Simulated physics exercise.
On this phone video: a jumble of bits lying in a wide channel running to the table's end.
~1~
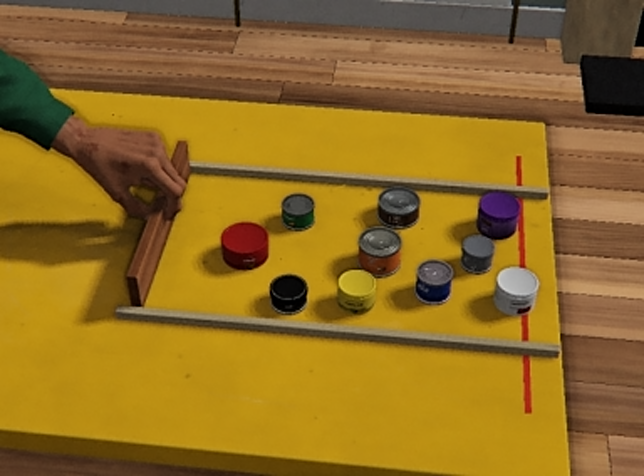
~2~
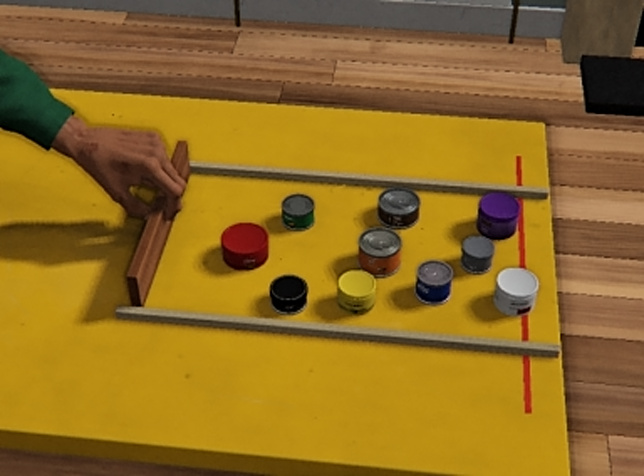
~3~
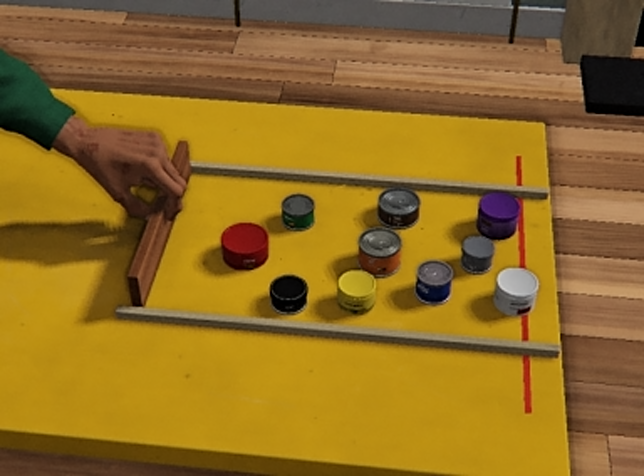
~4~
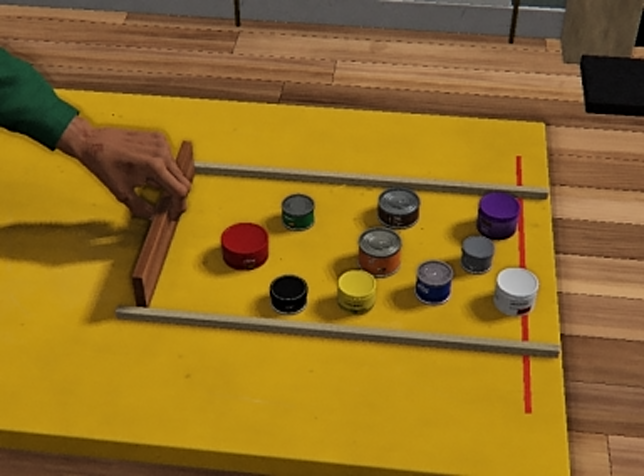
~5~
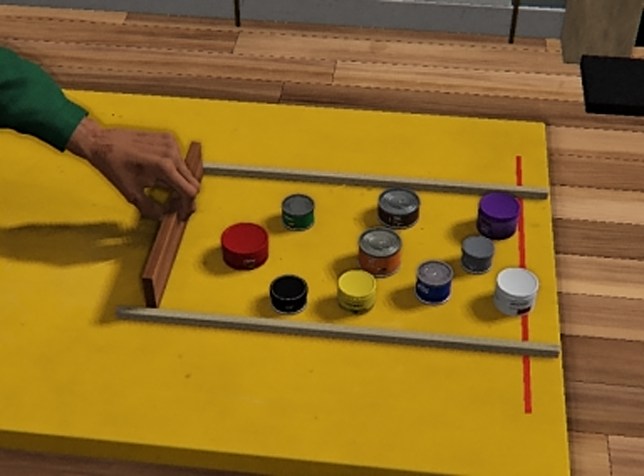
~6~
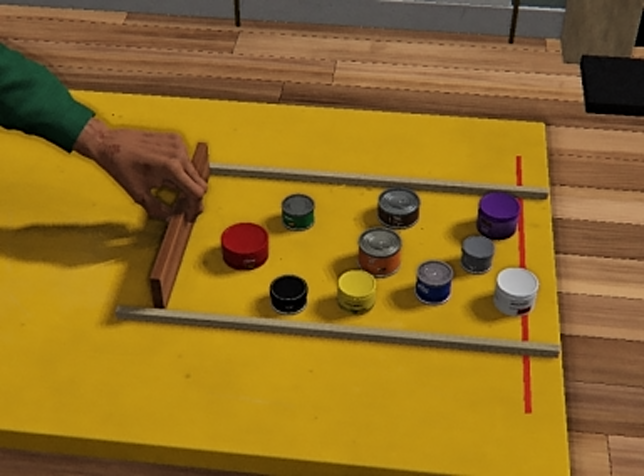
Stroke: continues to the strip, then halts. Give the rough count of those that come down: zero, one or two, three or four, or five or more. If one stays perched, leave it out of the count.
Okay, so the number that tips off the end comes to at least five, I'd say.
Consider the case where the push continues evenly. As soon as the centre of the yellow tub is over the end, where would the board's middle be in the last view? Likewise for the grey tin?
The middle is at (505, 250) when it's the yellow tub, and at (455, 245) when it's the grey tin.
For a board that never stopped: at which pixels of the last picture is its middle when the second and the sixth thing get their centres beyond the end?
First about (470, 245), next about (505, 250).
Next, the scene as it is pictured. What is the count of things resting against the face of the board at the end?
In total, 4.
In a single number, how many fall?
The number is 6.
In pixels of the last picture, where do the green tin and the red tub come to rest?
In the last picture they sit at about (539, 234) and about (548, 267).
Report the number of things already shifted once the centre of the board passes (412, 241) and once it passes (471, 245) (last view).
The number moved is 8 and then 10.
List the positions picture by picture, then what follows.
White tub (516, 292); purple tub (498, 216); grey tin (477, 255); board (161, 221); tape (523, 267), in the first frame.
Purple tub (498, 217); yellow tub (357, 293), in the second frame.
Grey tin (477, 255); brown tin (399, 208), in the third frame.
White tub (516, 292); red tub (245, 247), in the fourth frame.
Purple tub (498, 217); black tin (289, 295), in the fifth frame.
White tub (516, 292); purple tub (498, 217); grey tin (477, 255); board (183, 222); tape (523, 267), in the sixth frame.
A little later, none off yet; white tub at rest near (516, 292); purple tub at rest near (498, 217); grey tin at rest near (477, 255).
When it is over, the number that fall off is five or more; down, yellow tub, orange tin, blue tin, grey tin, purple tub and white tub.
